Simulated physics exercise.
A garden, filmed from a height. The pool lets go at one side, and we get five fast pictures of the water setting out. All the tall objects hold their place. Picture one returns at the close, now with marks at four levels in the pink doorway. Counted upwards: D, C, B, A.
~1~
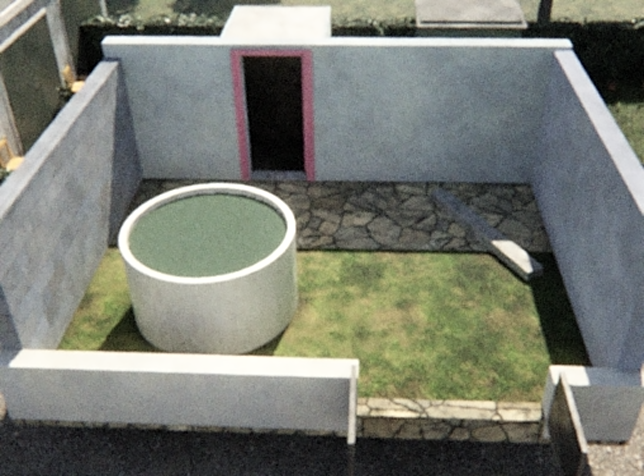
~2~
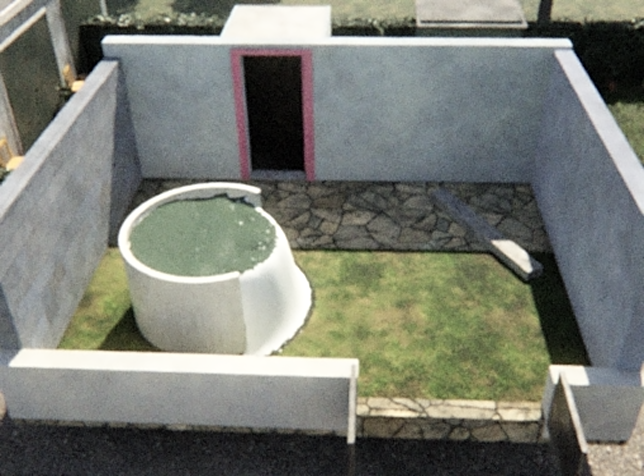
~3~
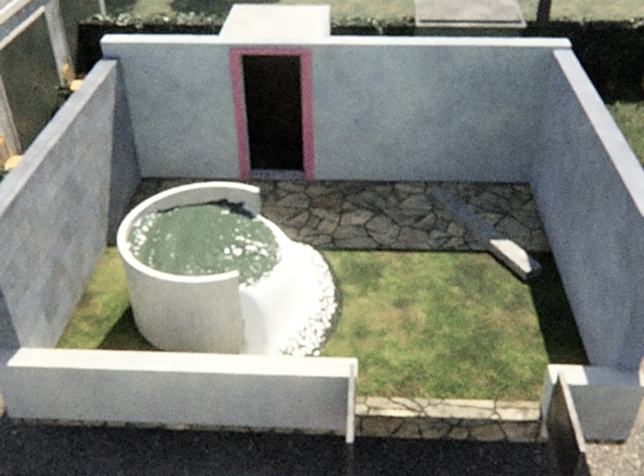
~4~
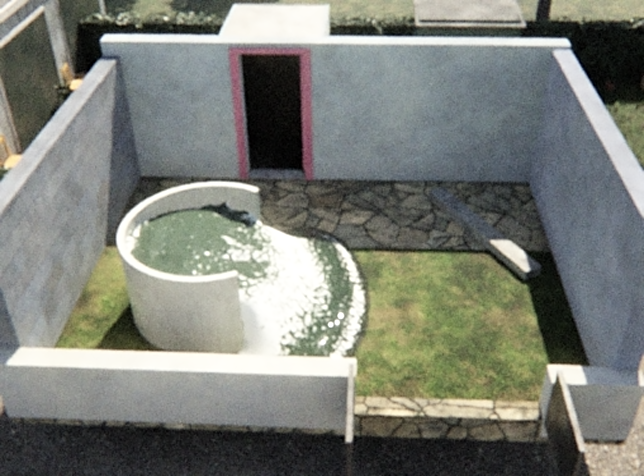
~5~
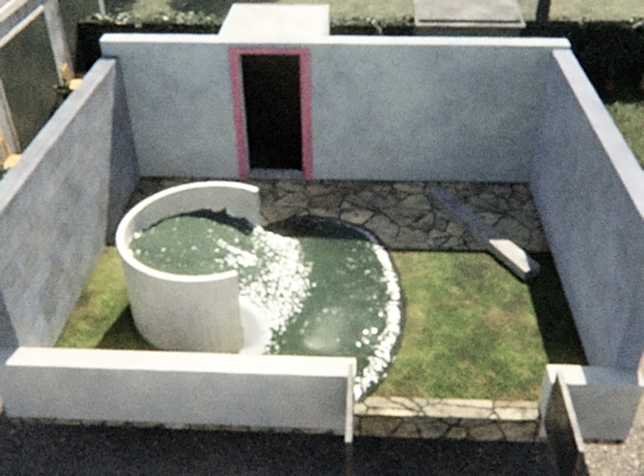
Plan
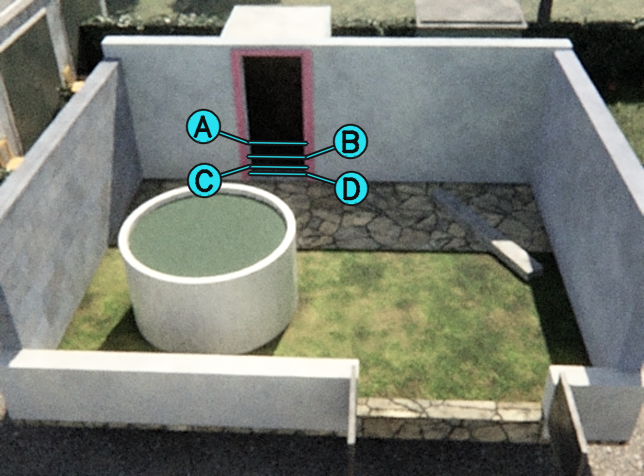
In a walled yard with a pink-framed doorway, the right side of a round white pool opened up, and green water poured out in white foam, spreading rightward across the grass and paving.
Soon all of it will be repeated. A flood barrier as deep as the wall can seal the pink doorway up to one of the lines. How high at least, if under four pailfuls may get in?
Take D.
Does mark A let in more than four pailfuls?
No, not at all.
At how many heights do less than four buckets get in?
All of the four.
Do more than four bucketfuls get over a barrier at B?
No, not at all.
On the marked copy, A at (276, 143); B at (277, 156); C at (278, 167); D at (278, 173); from the bottom up D, C, B, A.
Choosing A, nothing gets over.
Choosing B, nothing gets over.
Choosing C, nothing gets over.
Choosing D, nothing gets over.
